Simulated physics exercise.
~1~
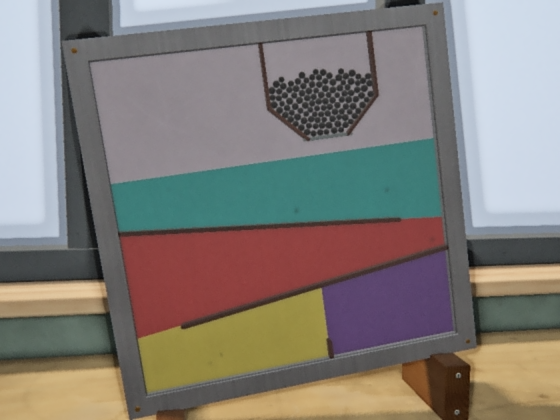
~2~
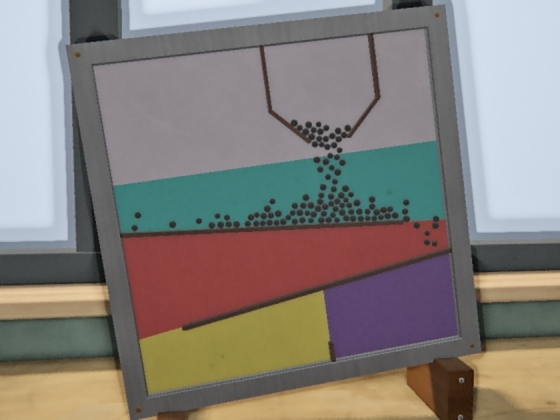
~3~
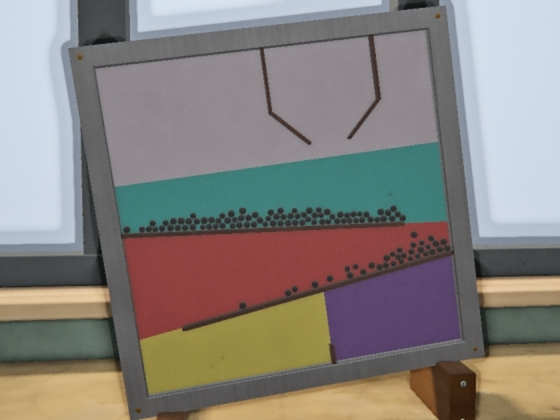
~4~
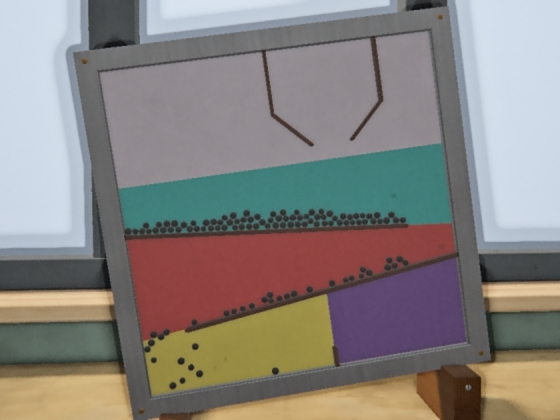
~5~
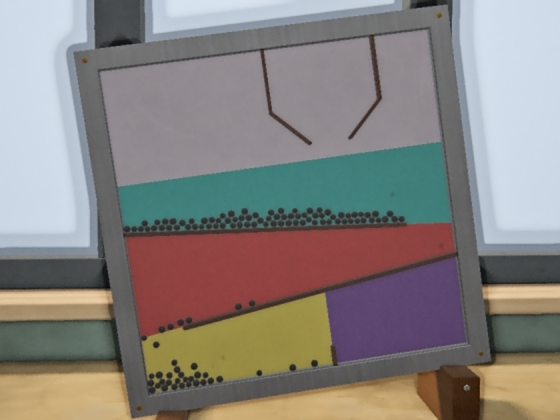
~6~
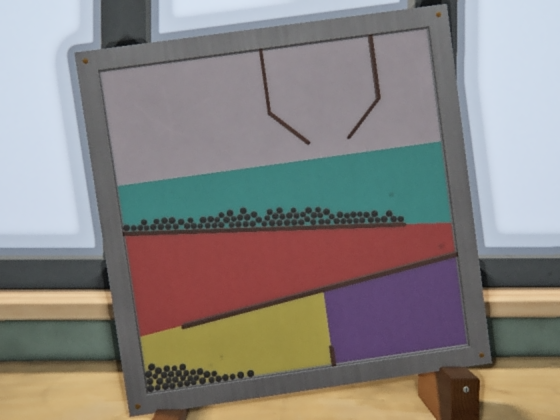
Tilted flat box releasing black beads from a hopper, most settling on the turquoise shelf, others rolling down into the yellow section.
